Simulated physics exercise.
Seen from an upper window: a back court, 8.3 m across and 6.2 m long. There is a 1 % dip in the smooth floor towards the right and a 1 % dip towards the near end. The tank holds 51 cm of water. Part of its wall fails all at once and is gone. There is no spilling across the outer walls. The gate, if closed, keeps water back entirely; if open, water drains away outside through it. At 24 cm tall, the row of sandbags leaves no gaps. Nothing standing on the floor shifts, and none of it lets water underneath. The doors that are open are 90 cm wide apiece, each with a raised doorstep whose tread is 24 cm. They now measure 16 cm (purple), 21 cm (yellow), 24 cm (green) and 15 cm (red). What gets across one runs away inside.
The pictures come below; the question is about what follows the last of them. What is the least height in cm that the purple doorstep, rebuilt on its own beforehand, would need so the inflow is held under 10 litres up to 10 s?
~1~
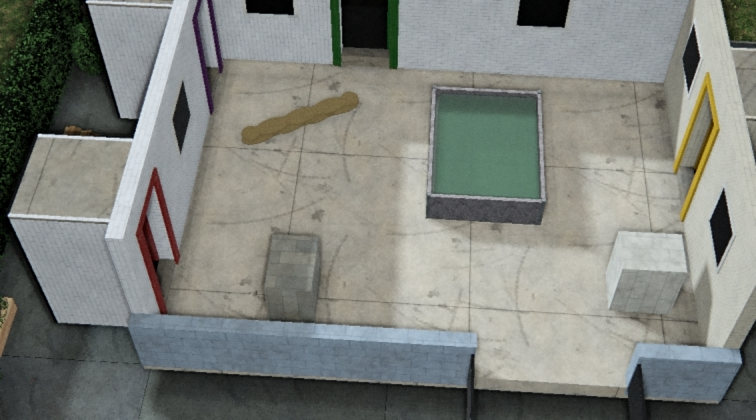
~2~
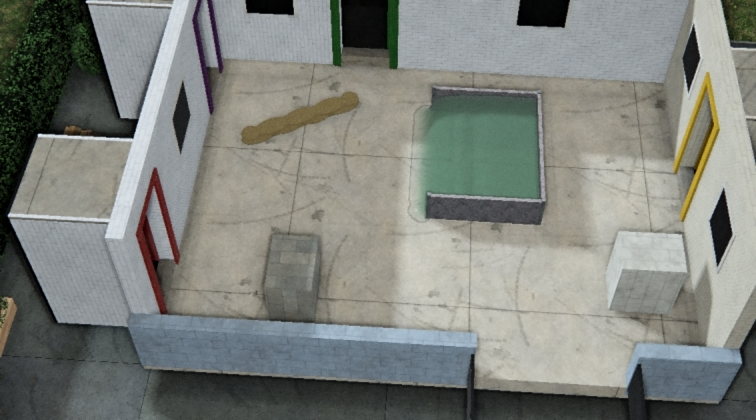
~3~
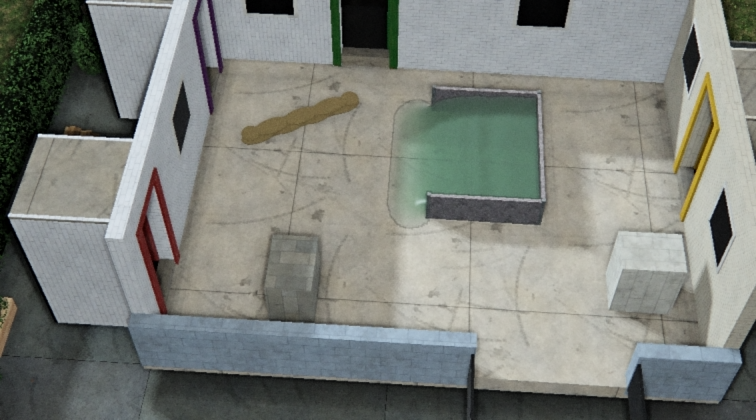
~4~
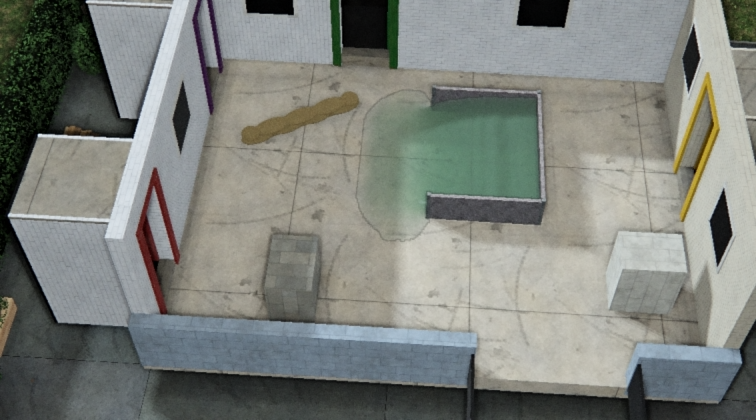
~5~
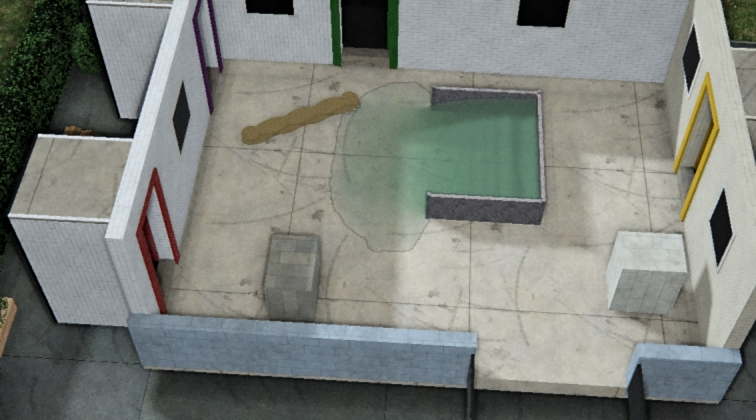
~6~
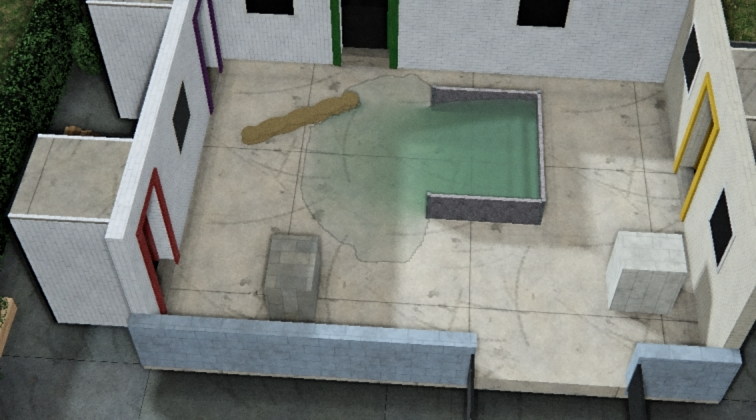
Around 8 cm would be enough.
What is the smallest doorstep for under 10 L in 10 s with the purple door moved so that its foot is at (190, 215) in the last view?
Roughly 21 cm.
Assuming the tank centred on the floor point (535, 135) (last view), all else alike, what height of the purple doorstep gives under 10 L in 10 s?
You'd need some 16 cm.
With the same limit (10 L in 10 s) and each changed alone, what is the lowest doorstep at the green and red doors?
About 11.5 cm at green and 14.5 cm at red.
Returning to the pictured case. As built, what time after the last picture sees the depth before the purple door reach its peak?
Some 2.8 s, more or less.
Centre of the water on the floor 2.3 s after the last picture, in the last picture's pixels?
My guess is close to (331, 179).
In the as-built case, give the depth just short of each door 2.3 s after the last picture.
Depths in cm - purple: 7, yellow: 0, green: 11, red: 17.
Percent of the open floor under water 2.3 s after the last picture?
Near 40 per cent of the open floor.
Then, 0.7 s after the last picture water covers 25 % of the floor, deepest (23 cm) near (350, 117); it has not reached the purple door.
Then, 2.3 s after the last picture water covers 40 % of the floor, deepest (33 cm) near (159, 342); 7 cm at the purple door, 0 litres in over its 16 cm doorstep.
Then, 9.3 s after the last picture water covers 90 % of the floor, deepest (10 cm) near (706, 378); 4 cm at the purple door, 0 litres in over its 16 cm doorstep.
At the purple door as built, the water peaked near 10 cm, 2.9 s after the last picture.
With a doorstep of 6.5 cm, 20 litres would have come in within the 10 s; with 10 cm, 4 litres. So under 10 litres takes about 8 cm.
